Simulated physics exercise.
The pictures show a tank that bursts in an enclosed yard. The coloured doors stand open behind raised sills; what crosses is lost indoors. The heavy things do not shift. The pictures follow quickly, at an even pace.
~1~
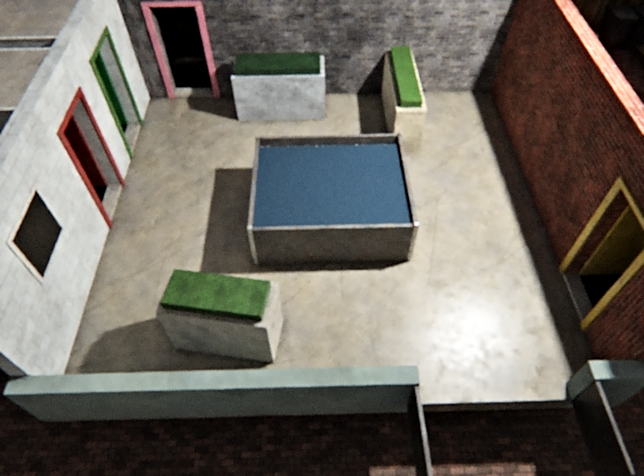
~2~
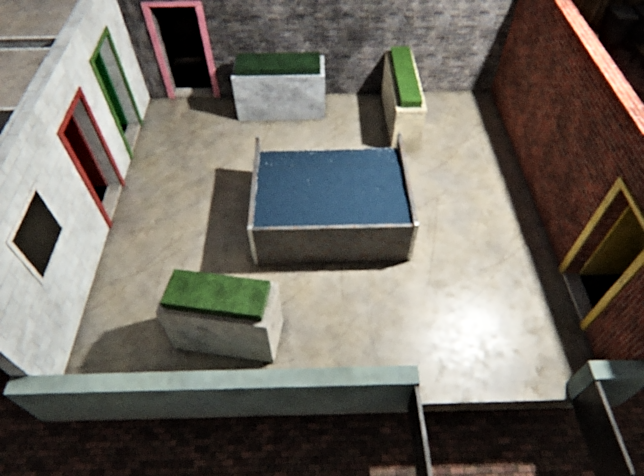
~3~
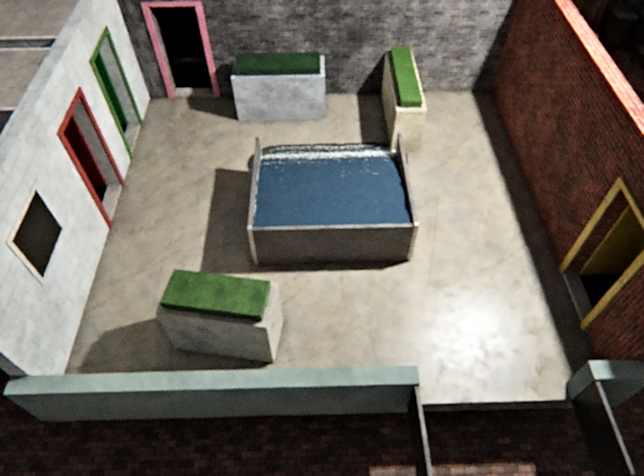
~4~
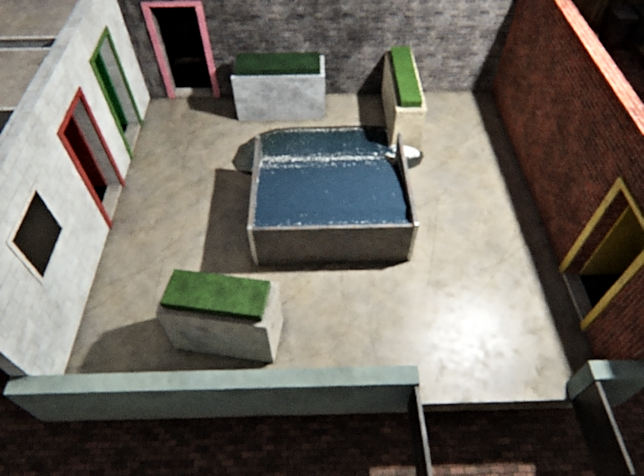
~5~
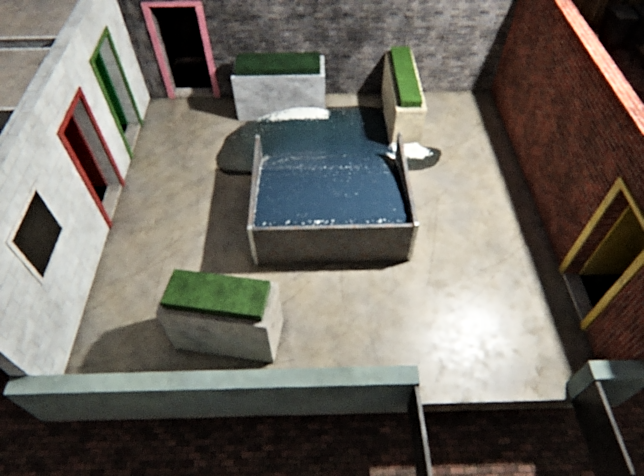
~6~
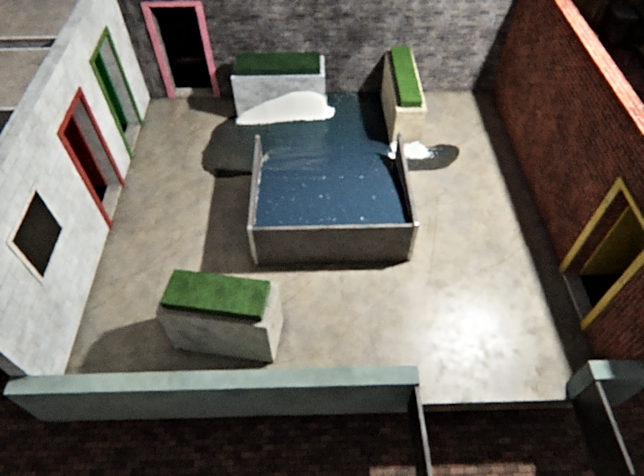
A tank of blue water bursting on its far side in a walled yard, water spreading across the floor around green-topped blocks.
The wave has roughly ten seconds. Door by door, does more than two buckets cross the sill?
The red door lets in a lot; the yellow door admits no more than that; the green door lets in a lot; the pink door lets in a lot.
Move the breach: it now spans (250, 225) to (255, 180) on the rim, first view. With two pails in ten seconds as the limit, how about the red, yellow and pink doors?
One by one: The red one takes more, the yellow one takes more, the pink one goes over.
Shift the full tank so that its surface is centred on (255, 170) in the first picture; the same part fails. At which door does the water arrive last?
That is the yellow one.
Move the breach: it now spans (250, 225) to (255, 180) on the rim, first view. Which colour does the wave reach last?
That is the yellow-painted one.
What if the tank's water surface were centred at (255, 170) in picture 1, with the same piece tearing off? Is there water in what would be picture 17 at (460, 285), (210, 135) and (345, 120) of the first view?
One after the other: Dry, covered, under water.
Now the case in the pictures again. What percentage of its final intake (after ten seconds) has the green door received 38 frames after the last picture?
I make it 85 per cent.
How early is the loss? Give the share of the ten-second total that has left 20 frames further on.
Roughly 25 per cent.
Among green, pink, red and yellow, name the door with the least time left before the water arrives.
I say the pink-painted one.
A moment on, water covers 25 % of the floor; the red door not reached, the yellow door not reached, the green door not reached, the pink door wet at the sill, nothing in.
Next, water covers 30 % of the floor; the red door not reached, the yellow door not reached, the green door over two buckets in, the pink door wet at the sill, nothing in.
Then, water covers 50 % of the floor; the red door under two buckets in, the yellow door wet at the sill, nothing in, the green door far over two buckets in, the pink door under two buckets in.
Later, water covers 70 % of the floor; the red door over two buckets in, the yellow door wet at the sill, nothing in, the green door far over two buckets in, the pink door far over two buckets in.
In the end, water covers 95 % of the floor; the red door far over two buckets in, the yellow door wet at the sill, nothing in, the green door far over two buckets in, the pink door far over two buckets in.
